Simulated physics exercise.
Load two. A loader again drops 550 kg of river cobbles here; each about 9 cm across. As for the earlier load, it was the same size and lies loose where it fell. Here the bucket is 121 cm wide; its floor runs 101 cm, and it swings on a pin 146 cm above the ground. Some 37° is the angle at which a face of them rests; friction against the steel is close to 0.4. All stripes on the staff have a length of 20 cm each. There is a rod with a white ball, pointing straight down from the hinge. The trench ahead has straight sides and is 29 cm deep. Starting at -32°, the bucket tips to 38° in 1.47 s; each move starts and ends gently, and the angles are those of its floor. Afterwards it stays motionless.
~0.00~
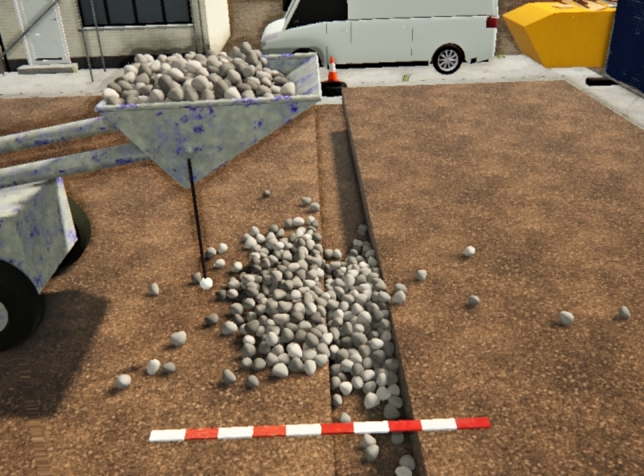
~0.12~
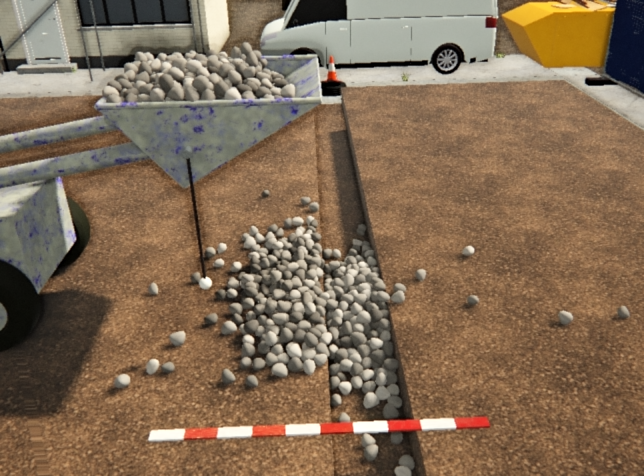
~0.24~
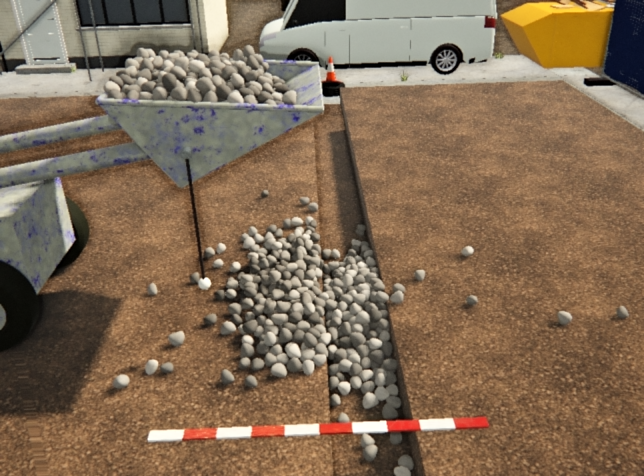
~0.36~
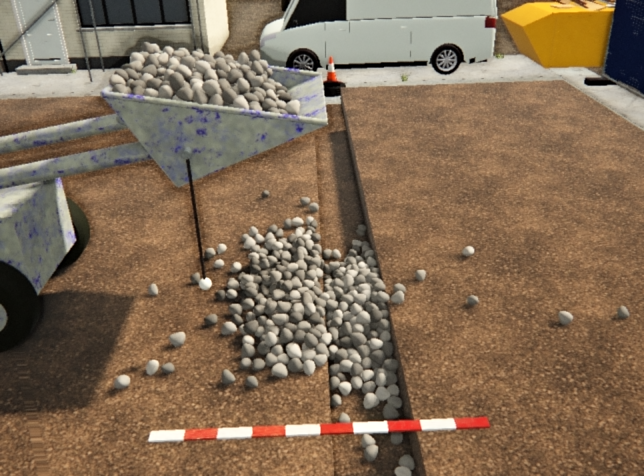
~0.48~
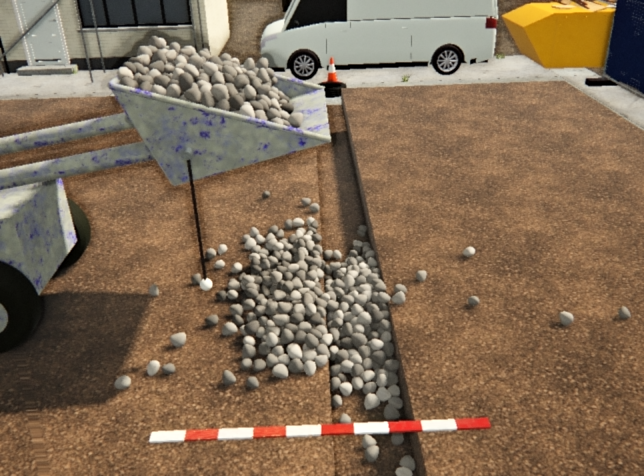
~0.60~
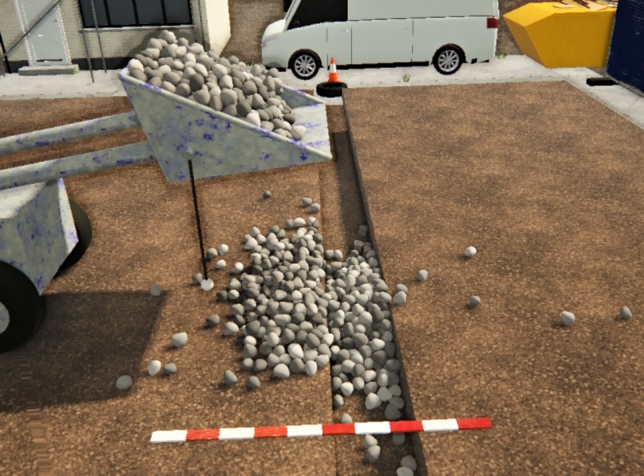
A grey loader bucket full of rounded stones slowly tilting forward above a pile of similar stones lying across a narrow trench.
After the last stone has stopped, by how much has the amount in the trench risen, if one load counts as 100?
It has risen by about 63 per cent of a load.
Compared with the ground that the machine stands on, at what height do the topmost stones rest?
Roughly 26 cm above that ground.
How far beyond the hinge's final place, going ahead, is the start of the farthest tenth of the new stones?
Ahead of it by roughly 180 cm.
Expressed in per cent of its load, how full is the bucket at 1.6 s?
Roughly 45 per cent remains inside.
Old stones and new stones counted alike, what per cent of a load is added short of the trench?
5 %.
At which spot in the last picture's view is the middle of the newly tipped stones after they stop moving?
Their centre rests close to (367, 285).
After 1.1 s the floor is at 27°; in per cent of one load, 98 in the bucket, 46 short of the trench, 54 in the trench, 1 past the trench; the foremost stones are at (464, 291).
After 1.6 s the floor is at 38°; in per cent of one load, 43 in the bucket, 63 short of the trench, 92 in the trench, 2 past the trench; the foremost stones are at (467, 290).
After 1.9 s the floor is at 38°; in per cent of one load, 8 in the bucket, 54 short of the trench, 124 in the trench, 14 past the trench; the foremost stones are at (483, 277).
After 4.7 s the floor is at 38°; in per cent of one load, 0 in the bucket, 48 short of the trench, 117 in the trench, 35 past the trench; the foremost stones are at (553, 296). Net gain in the trench, 63.
